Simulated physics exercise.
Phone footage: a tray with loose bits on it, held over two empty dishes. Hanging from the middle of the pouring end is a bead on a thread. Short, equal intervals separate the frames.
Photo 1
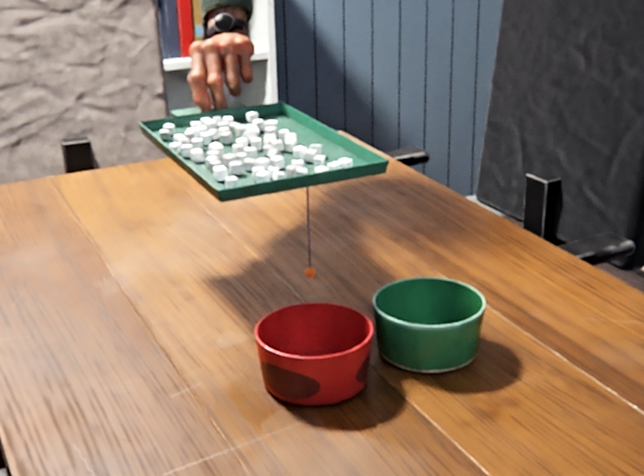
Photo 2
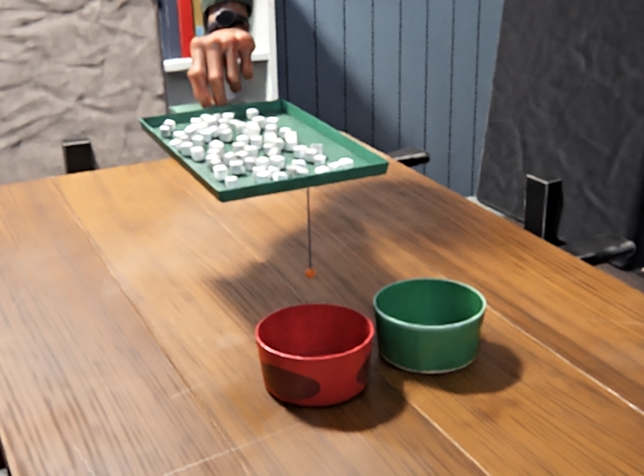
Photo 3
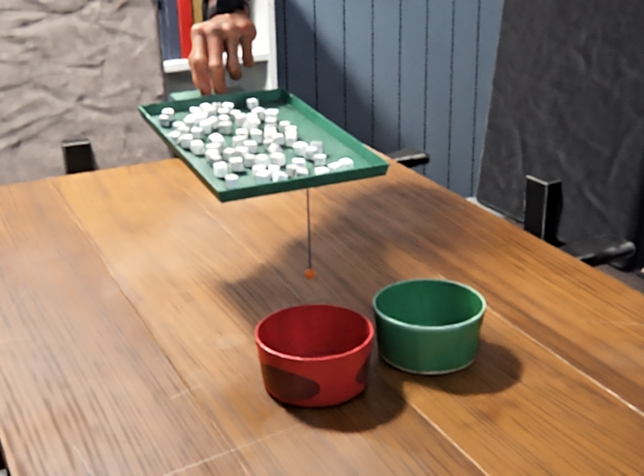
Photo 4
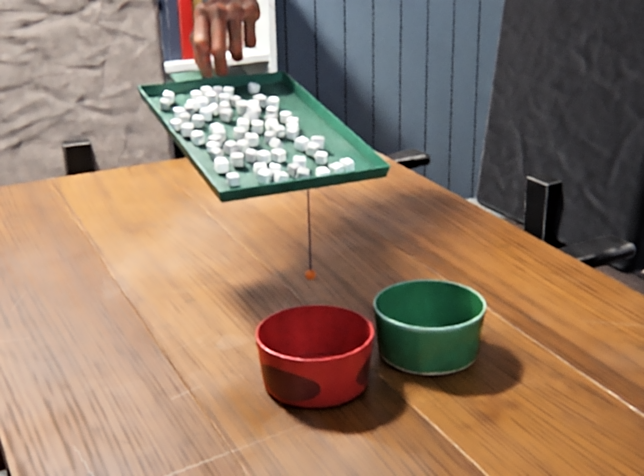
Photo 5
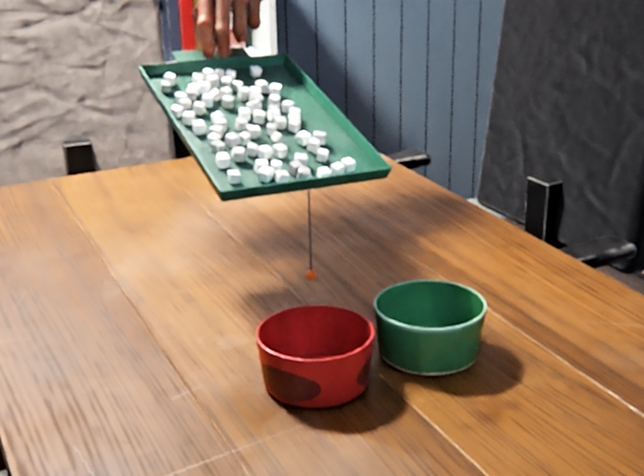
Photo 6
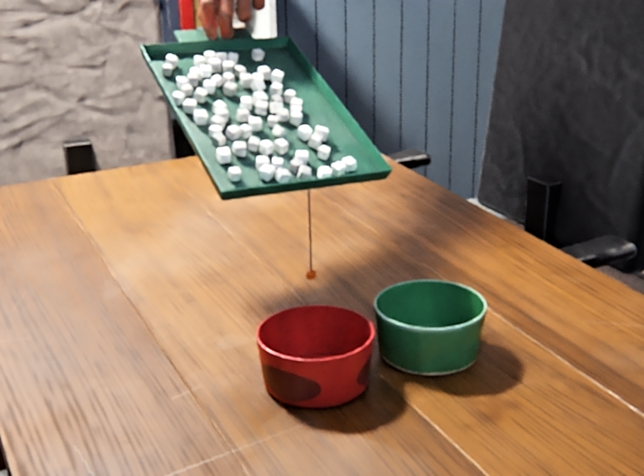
A green tray scattered with white cubes, held nearly flat above a red bowl and a green bowl, was gradually tilted as a hand raised its far end, while the cubes stayed on it.
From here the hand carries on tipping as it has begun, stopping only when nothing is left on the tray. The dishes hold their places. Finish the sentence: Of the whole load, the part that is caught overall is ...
... more than half of it.
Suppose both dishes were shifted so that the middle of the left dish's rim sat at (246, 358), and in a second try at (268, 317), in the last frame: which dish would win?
The first try: The dish on the right. The second: The right one.
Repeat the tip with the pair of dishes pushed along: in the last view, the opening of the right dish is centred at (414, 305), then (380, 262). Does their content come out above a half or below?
The bulk of it and then Short of half.
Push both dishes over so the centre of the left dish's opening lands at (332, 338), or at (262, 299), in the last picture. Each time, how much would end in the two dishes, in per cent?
Roughly 40 per cent, then roughly 30 per cent.
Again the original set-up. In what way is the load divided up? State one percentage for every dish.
Left dish about 40 per cent, right dish about 30 per cent.
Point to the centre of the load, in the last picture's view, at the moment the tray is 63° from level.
I'd mark it close to (313, 147).
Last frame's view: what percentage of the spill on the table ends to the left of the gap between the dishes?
Roughly 80 in a hundred.
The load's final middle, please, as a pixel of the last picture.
Around (360, 359).
Soon after the last picture, tray tipped steeply; all on the tray.
A little later, tray tipped right over; most on the tray; a small part in the left dish; a small part in the right dish; a stray few outside both; a stray few in the air.
Later still, tray tipped past a quarter turn; about a third in the left dish; about a third in the right dish; about a third outside both.
At rest, tray tipped past a quarter turn; about a third in the left dish; about a third in the right dish; about a third outside both.
